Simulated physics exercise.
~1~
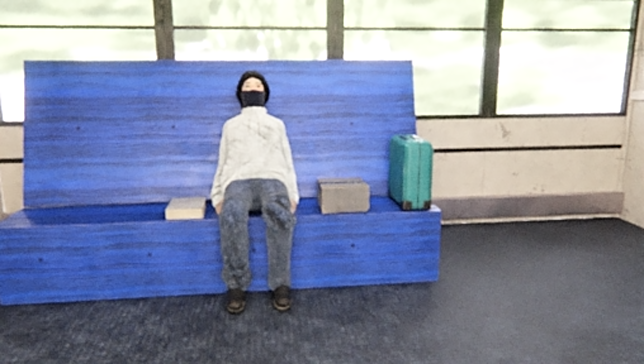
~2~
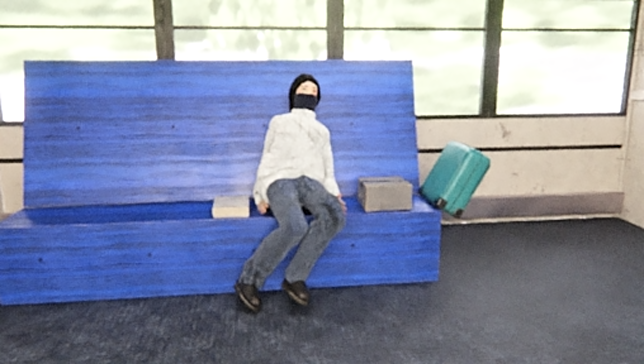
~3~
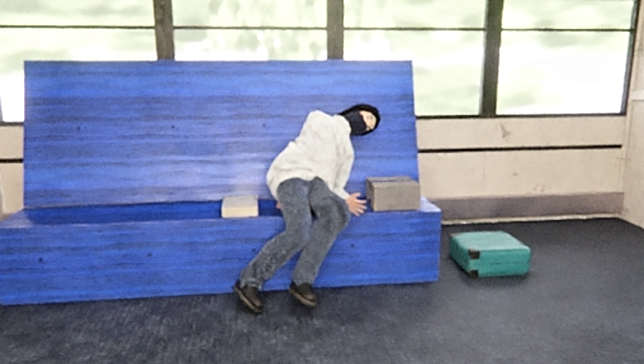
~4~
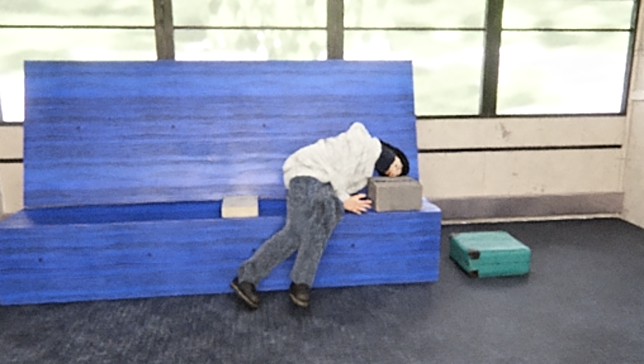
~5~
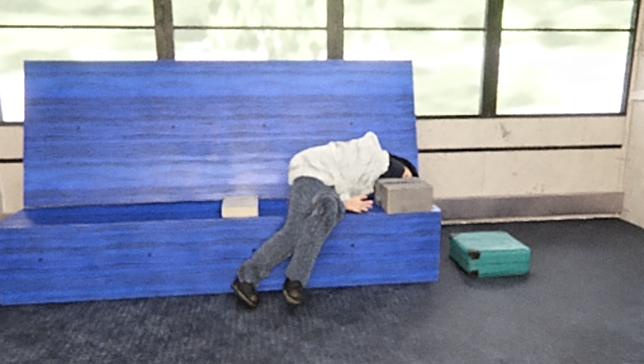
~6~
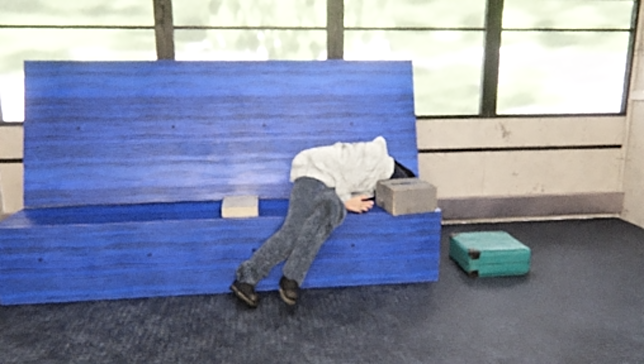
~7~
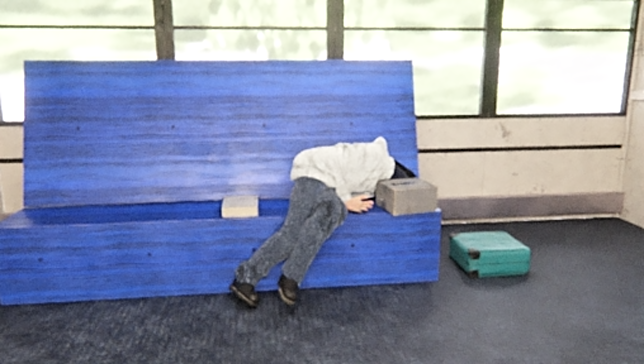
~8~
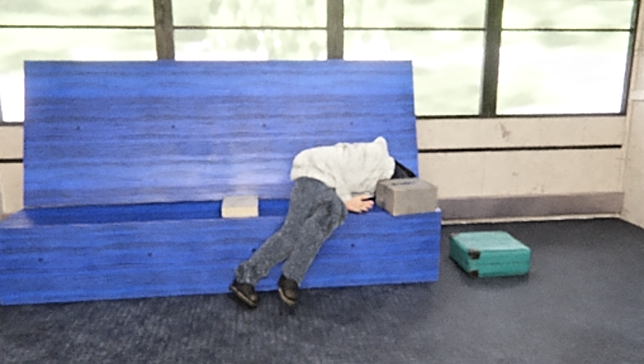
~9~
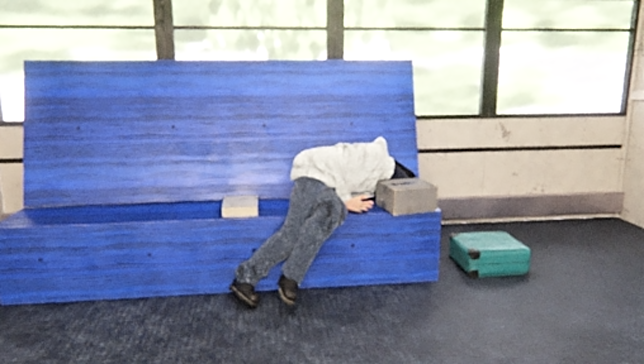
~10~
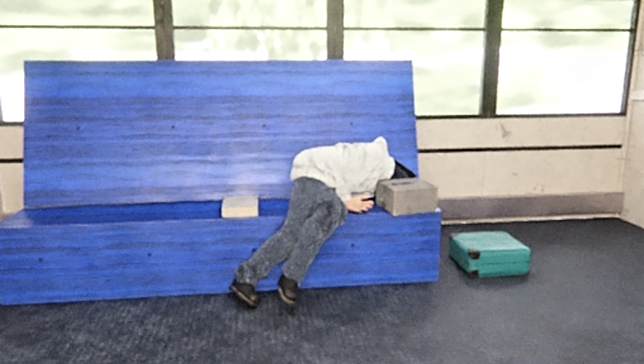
A masked figure in a white top and grey-blue trousers sits on a long blue bench, seen from the front below pale windows, with a whitish folder on the left and a grey carton and an upright teal case on the right. The person slides right as the folder and carton shift the same way and the case tips off the bench end. The case lands flat on the dark floor while the person topples sideways toward the carton, nudging it slightly. The figure ends slumped, head down behind the carton, hips still on the seat, with carton and folder still aboard.
